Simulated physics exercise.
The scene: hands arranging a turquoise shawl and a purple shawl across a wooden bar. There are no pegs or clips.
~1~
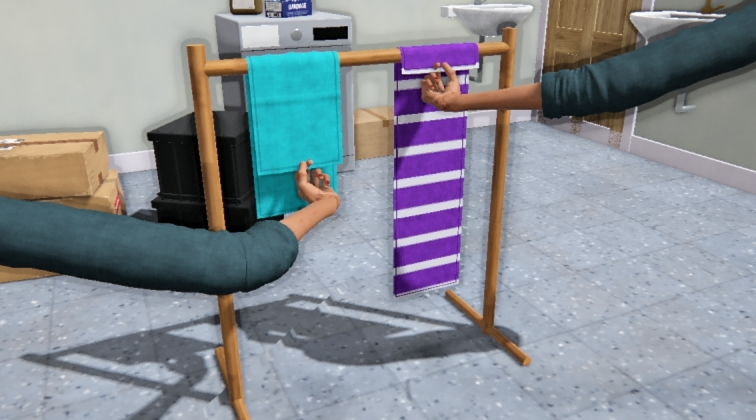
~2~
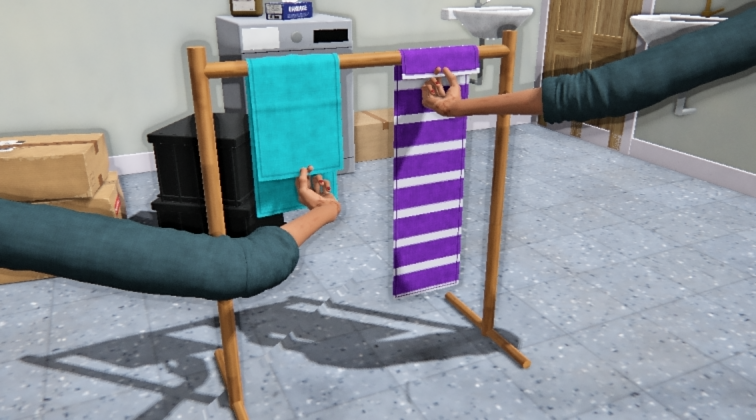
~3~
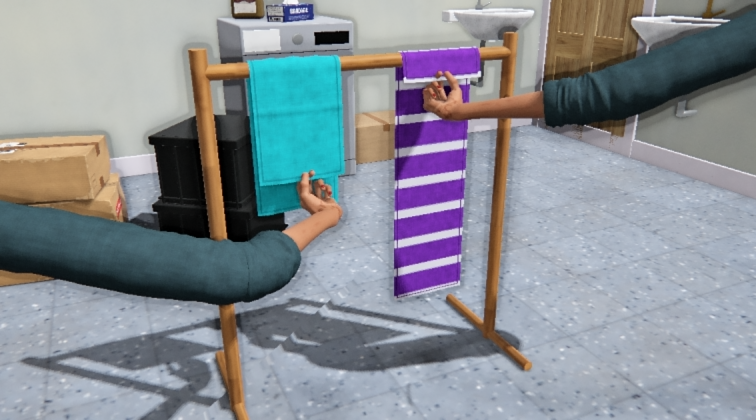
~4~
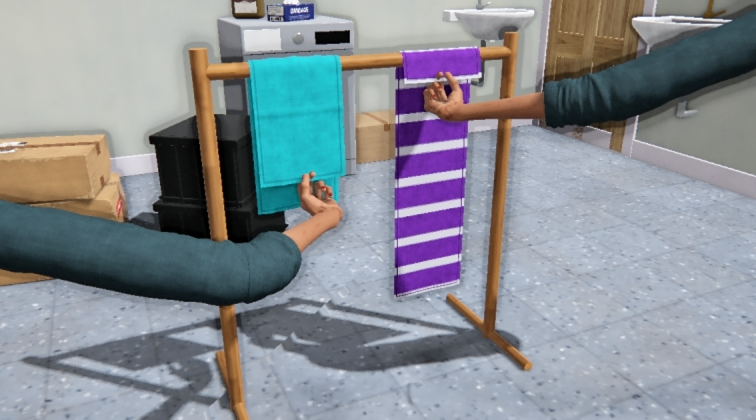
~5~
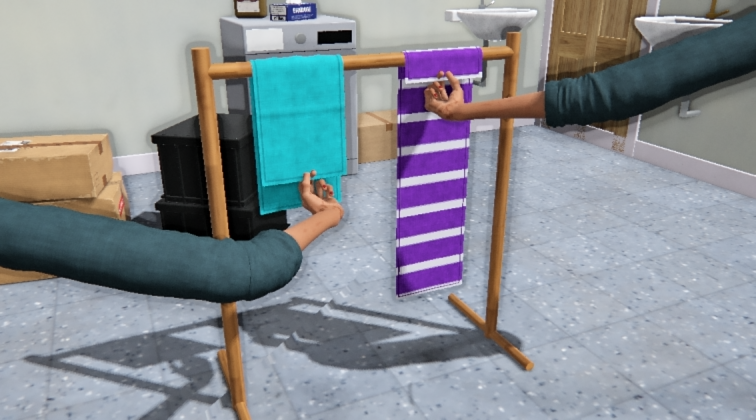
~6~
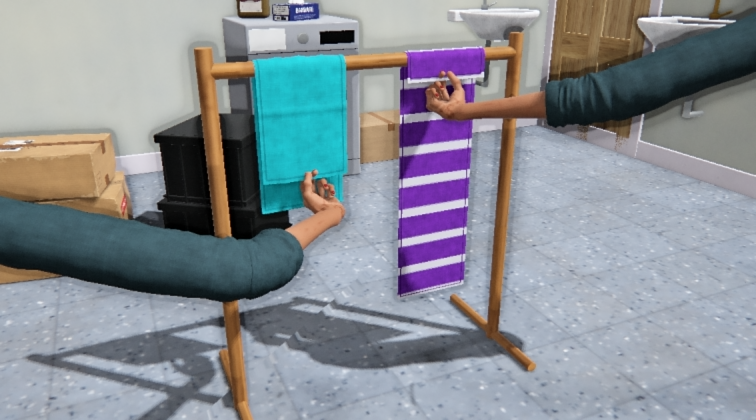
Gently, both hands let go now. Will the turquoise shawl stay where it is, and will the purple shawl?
One by one: The turquoise shawl remains in place; the purple shawl comes off.
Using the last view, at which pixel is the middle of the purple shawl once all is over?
About (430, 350).
Then, 0.50 s after the last picture, turquoise shawl still hanging; purple shawl clear of the rail and dropping near (431, 305).
Then, 0.80 s after the last picture, turquoise shawl still hanging; purple shawl in a heap on the floor near (430, 349).
At rest, turquoise shawl still hanging; purple shawl in a heap on the floor near (430, 350). The turquoise shawl hangs there and the purple shawl is pulled off by its long side.
